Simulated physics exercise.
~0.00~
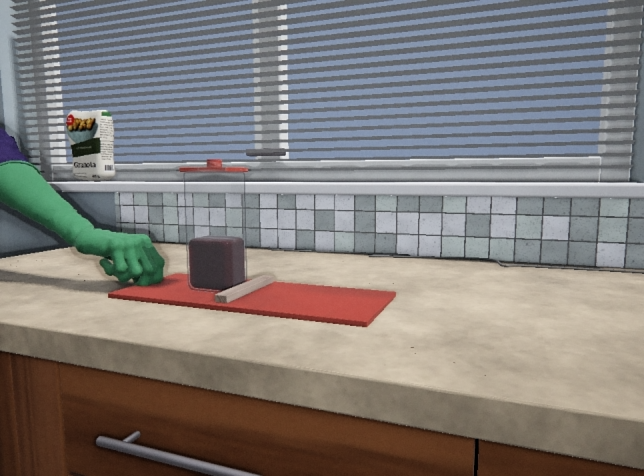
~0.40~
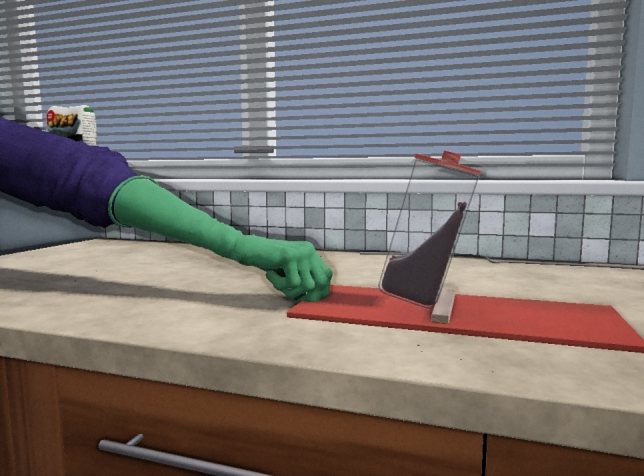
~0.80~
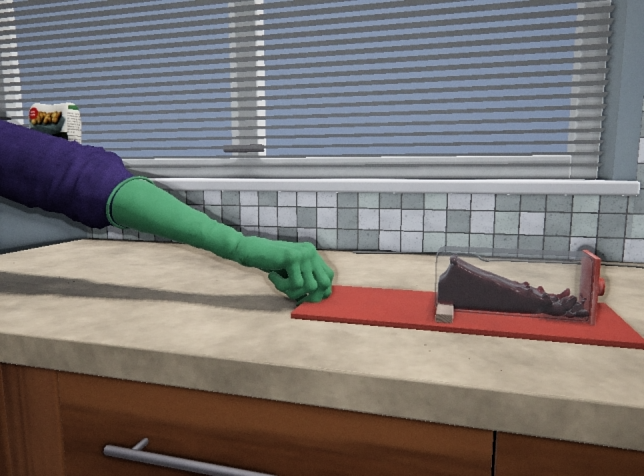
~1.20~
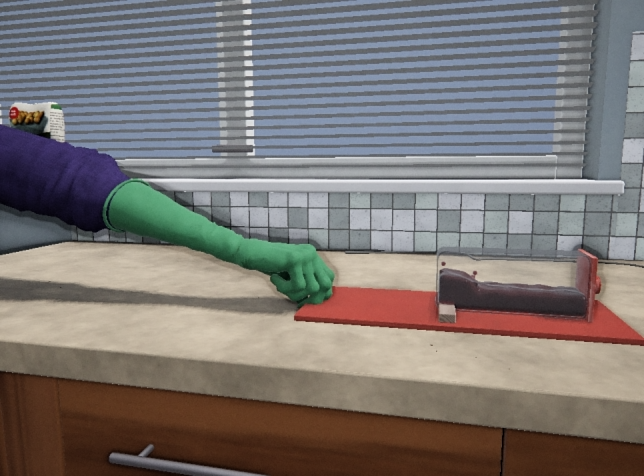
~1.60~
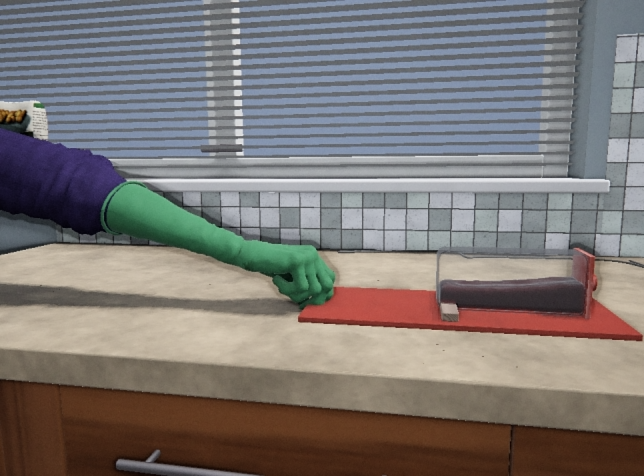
On a kitchen counter, a square bottle on a rightward-sliding red board tips onto its side.
